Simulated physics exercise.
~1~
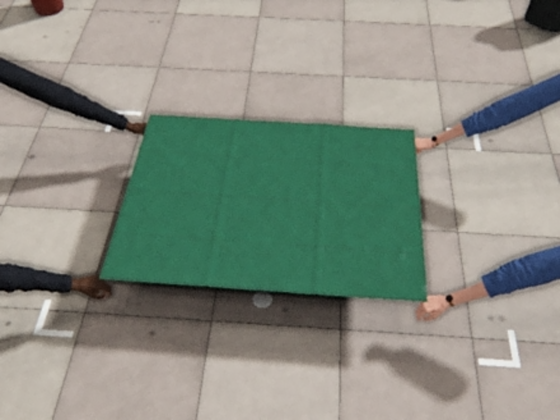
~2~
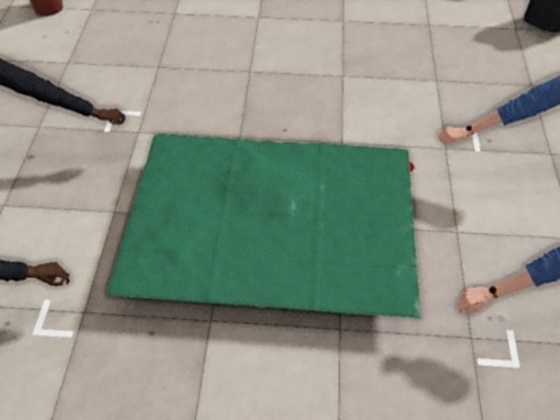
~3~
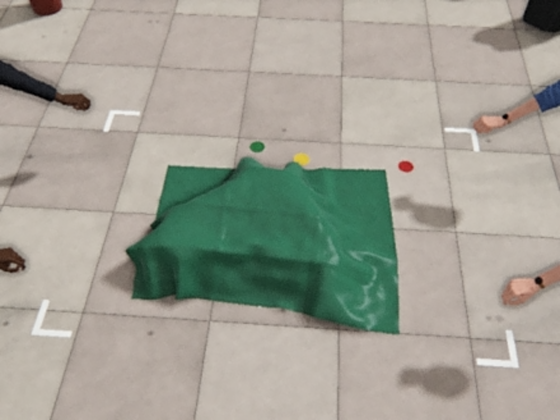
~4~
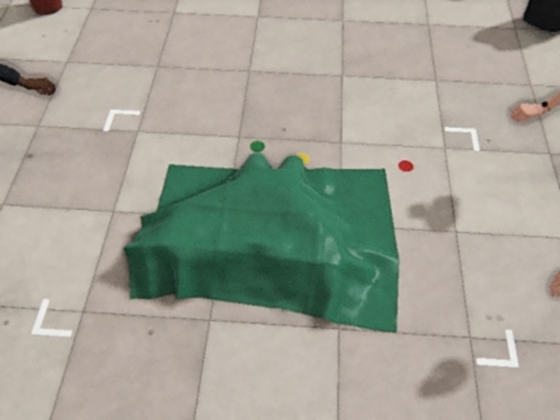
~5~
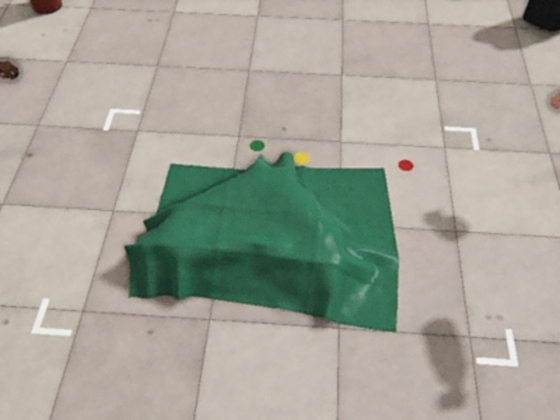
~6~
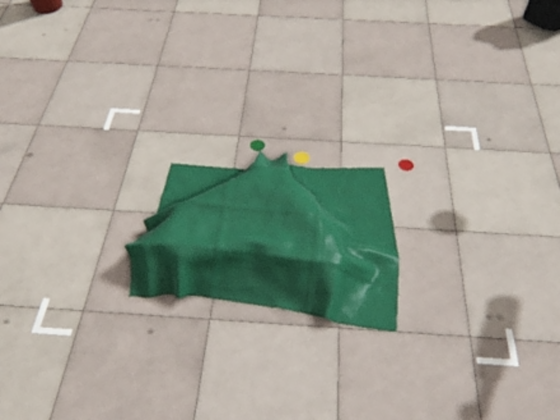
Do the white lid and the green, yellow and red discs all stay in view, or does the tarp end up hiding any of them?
The tarp ends up hiding the white lid. The green, yellow and red discs all still show beyond its far edge.
